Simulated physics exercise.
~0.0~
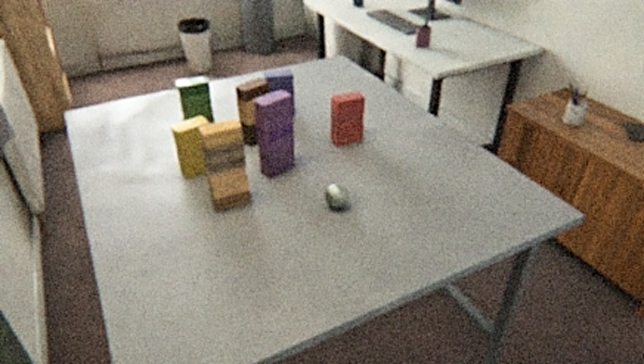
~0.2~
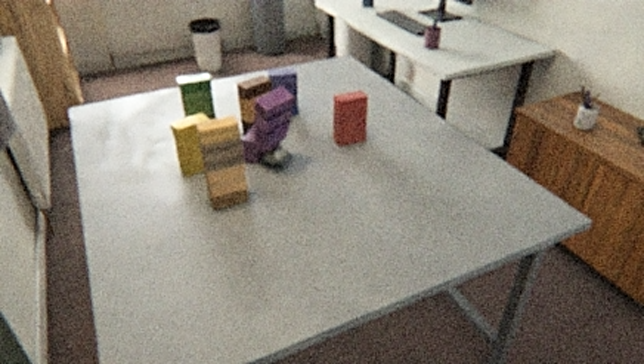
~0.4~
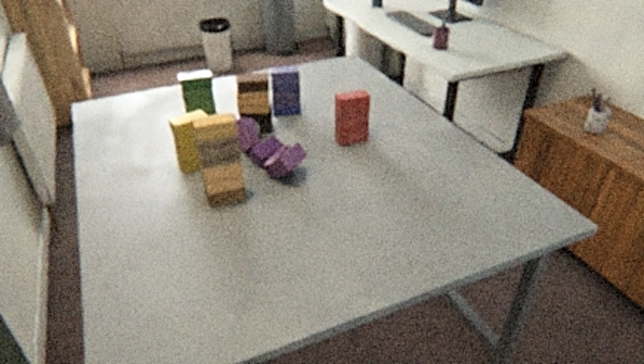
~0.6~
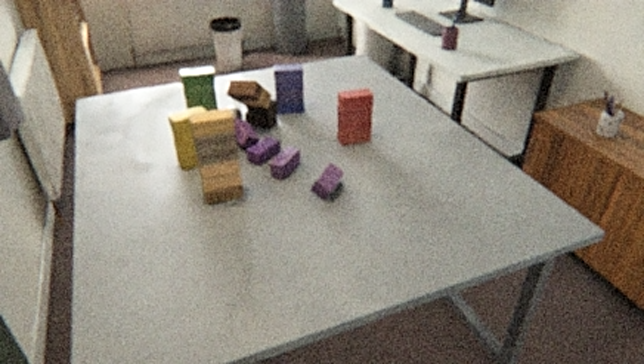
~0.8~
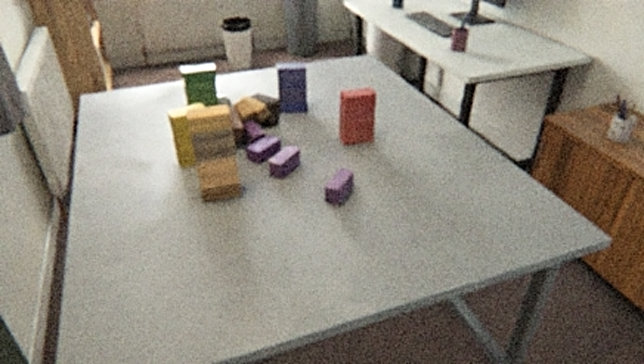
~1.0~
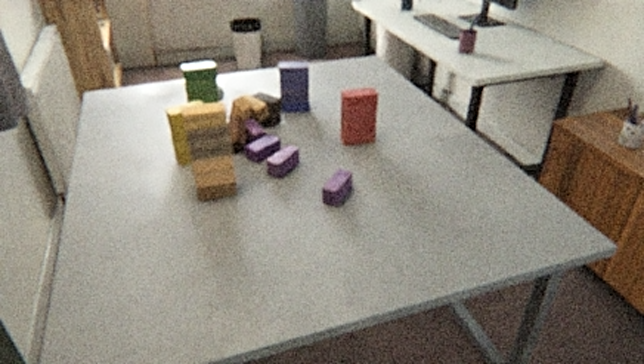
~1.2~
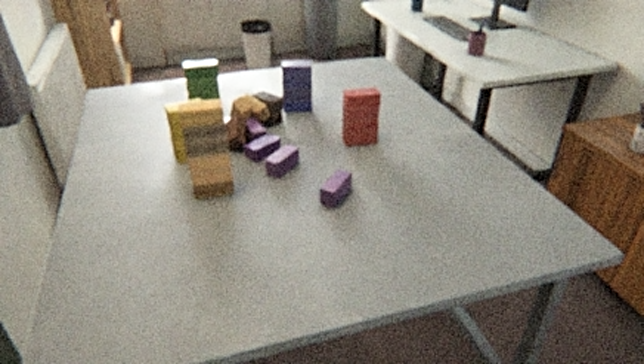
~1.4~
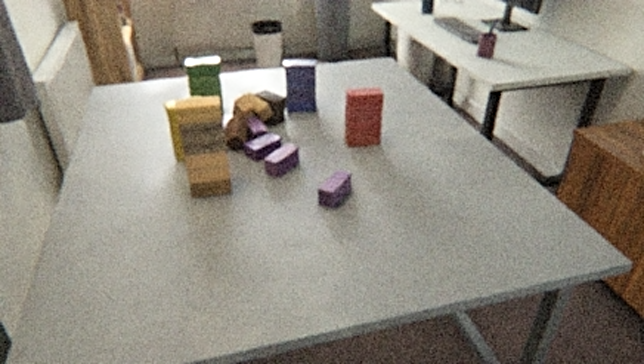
A pale grey table stands in a room with a desk and a wooden cabinet behind it, seen from above as the view drifts slightly sideways. Block towers in green, yellow, tan, brown, purple and blue cluster toward the left and back, with a red one apart on the right. A steel ball rolls away from the viewer into the purple tower, which buckles and topples forward, scattering its blocks. The brown tower behind then tips and collapses into a heap. A purple block comes to rest on its side out in front, while the red, green, blue and yellow towers remain standing.
